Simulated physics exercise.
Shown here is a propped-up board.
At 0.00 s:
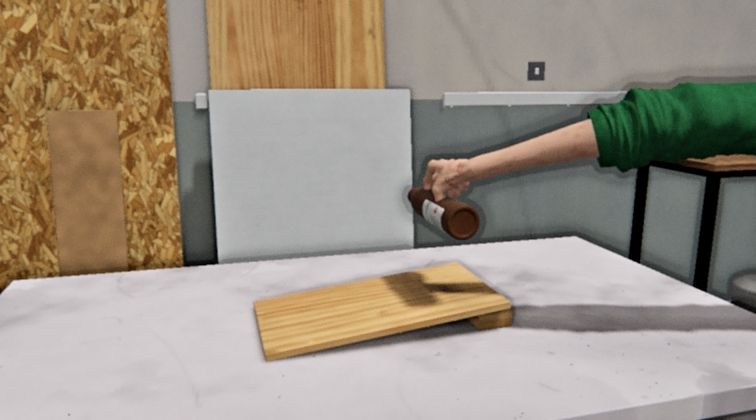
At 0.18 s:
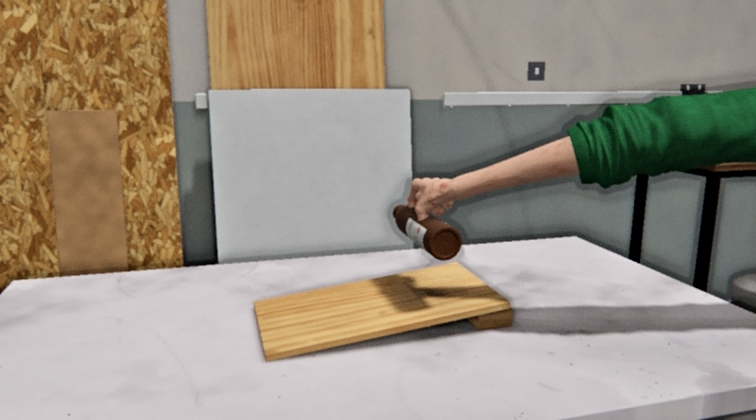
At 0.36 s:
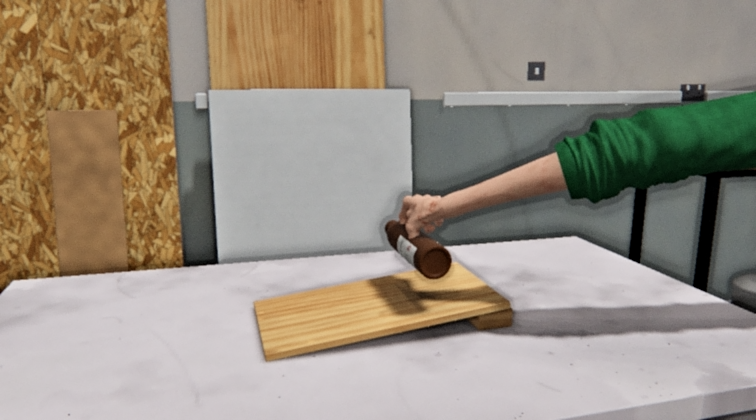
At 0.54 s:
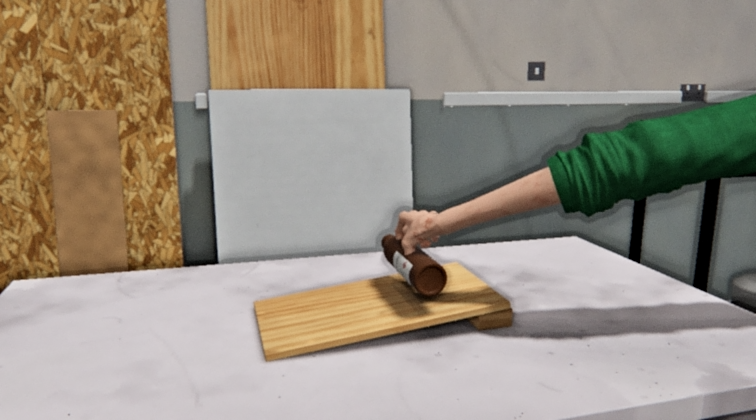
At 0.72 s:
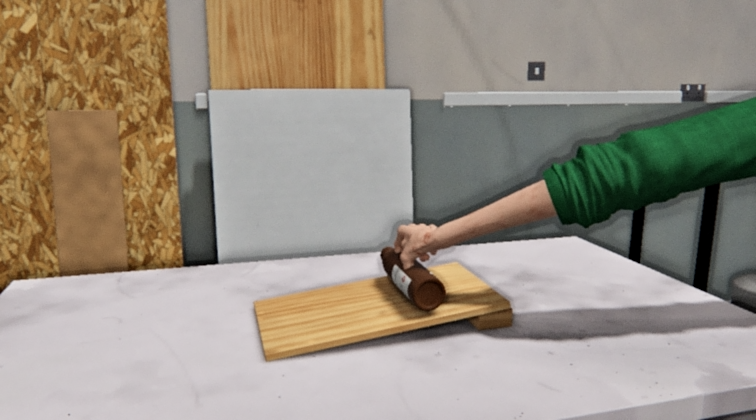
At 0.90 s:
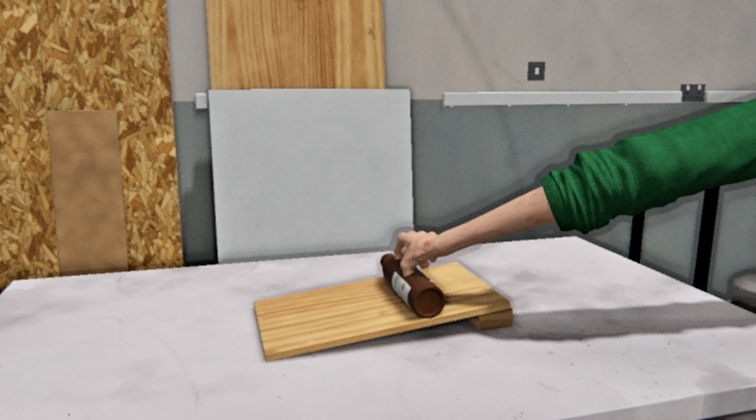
A hand in a green sleeve, reaching in from the right, lowers a brown bottle on its side leftward and down onto a propped-up wooden board. The board slopes down to the left on a pale, marbled tabletop, seen from the front and slightly above by a still camera. Behind stand a white panel, wooden boards at left and a grey wall, while the hand stays on the bottle.
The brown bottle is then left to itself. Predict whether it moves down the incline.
It will move down the board.
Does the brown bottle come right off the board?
Watch the brown bottle: It goes over the edge.
Around 2.00 s, brown bottle displaced well along near (273, 306).
Around 2.90 s, brown bottle now off the board.
Around 3.70 s, things are still on the move.
Finally (3.9 s), off the board, brown bottle. The brown bottle slides or rolls down.
